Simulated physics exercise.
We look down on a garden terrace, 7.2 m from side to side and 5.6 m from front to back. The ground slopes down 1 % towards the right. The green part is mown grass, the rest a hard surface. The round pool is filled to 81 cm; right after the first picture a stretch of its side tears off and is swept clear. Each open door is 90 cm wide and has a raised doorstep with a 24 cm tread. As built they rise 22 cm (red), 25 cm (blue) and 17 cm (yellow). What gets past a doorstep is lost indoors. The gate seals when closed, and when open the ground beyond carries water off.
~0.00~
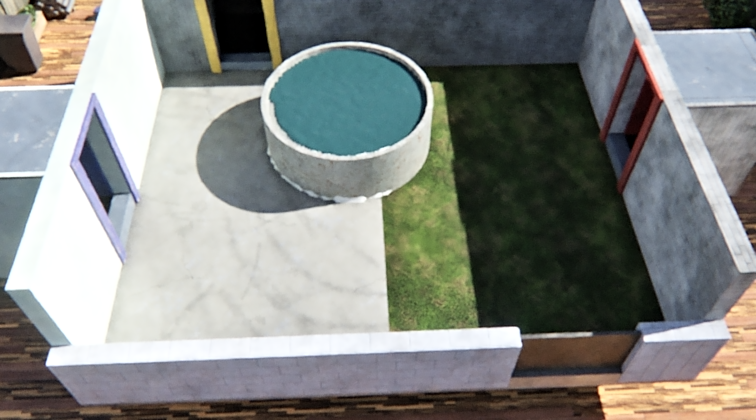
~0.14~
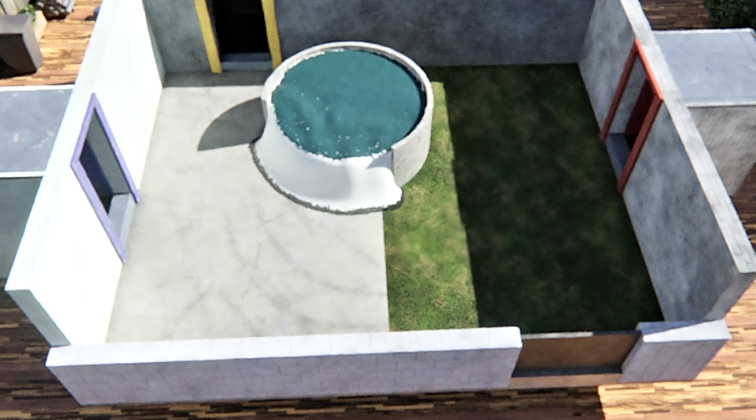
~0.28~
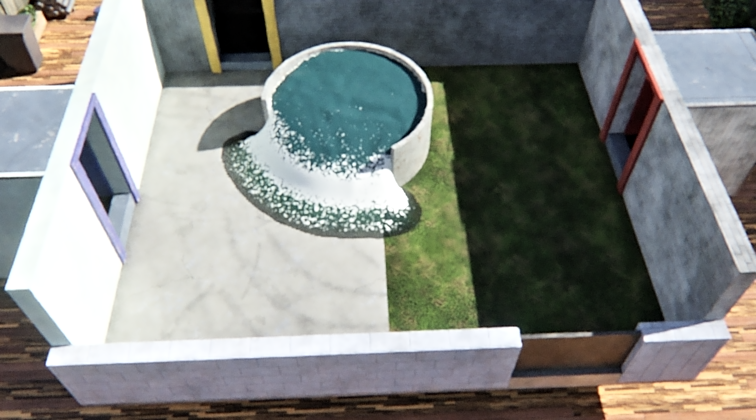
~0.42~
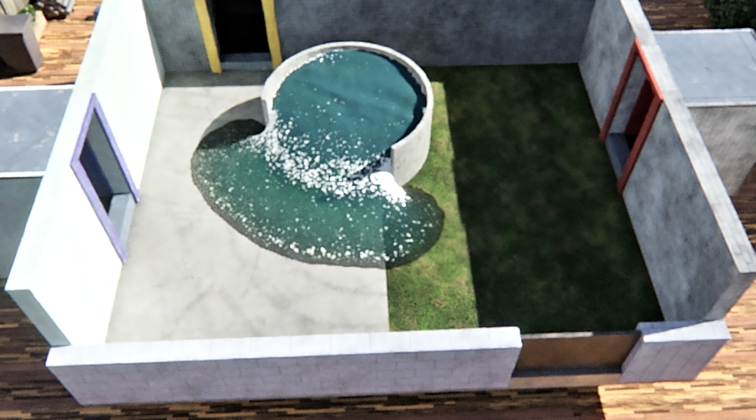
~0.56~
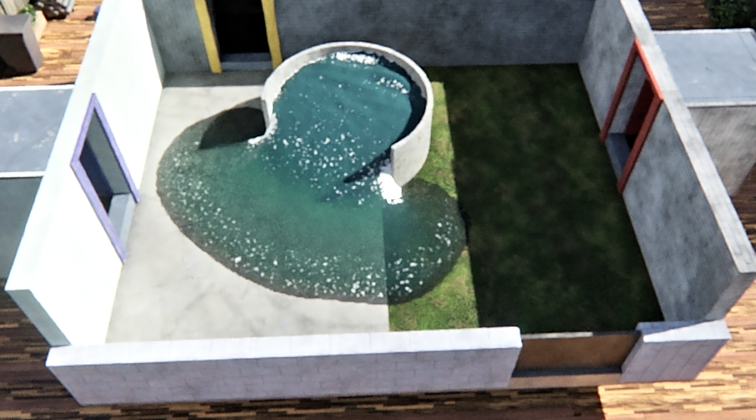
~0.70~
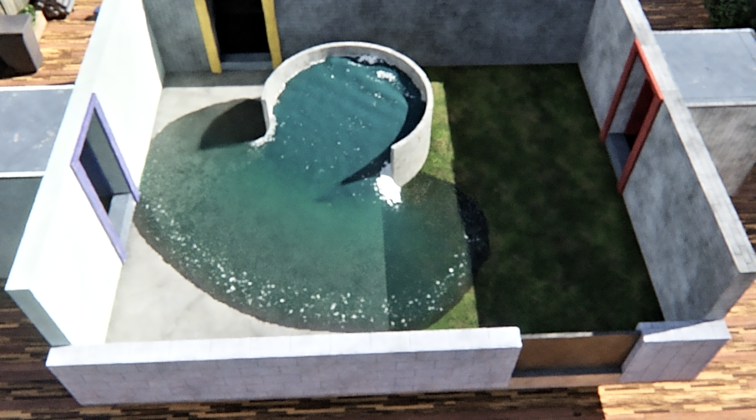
Water bursting through the torn side of a round pool, spreading in a widening sheet across pale paving and onto mown grass.
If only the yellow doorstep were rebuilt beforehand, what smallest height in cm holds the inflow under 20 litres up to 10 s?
It would have to be roughly 15 cm high.
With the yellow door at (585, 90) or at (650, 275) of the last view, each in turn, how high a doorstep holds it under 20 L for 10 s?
About 12.0 and 14.5 cm.
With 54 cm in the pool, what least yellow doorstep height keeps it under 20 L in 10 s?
Then roughly 8.5 cm.
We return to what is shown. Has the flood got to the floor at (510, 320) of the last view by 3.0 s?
It is under water.
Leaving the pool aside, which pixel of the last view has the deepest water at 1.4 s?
Around (98, 374).
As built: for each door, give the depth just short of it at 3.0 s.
In cm: Red 0, blue 26, yellow 5.
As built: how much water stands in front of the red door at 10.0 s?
About 12.0 cm.
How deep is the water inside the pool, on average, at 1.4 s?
Some 38 cm.
After 1.4 s water covers 50 % of the floor, deepest (54 cm) near (98, 374); it has not reached the yellow door.
After 3.0 s water covers 65 % of the floor, deepest (36 cm) near (158, 372); 5 cm at the yellow door, 0 litres in over its 17 cm doorstep.
After 10.0 s water covers 100 % of the floor, deepest (17 cm) near (595, 145); 7 cm at the yellow door, 11 litres in over its 17 cm doorstep.
At the yellow door as built, the water arrived by 1.9 s and peaked near 21 cm at 5.4 s.
Run again over the same 10 s with other heights there, 36 litres in over 13 cm, 9 litres over 17.5 cm. The limit of 20 litres is kept from about 15 cm up.
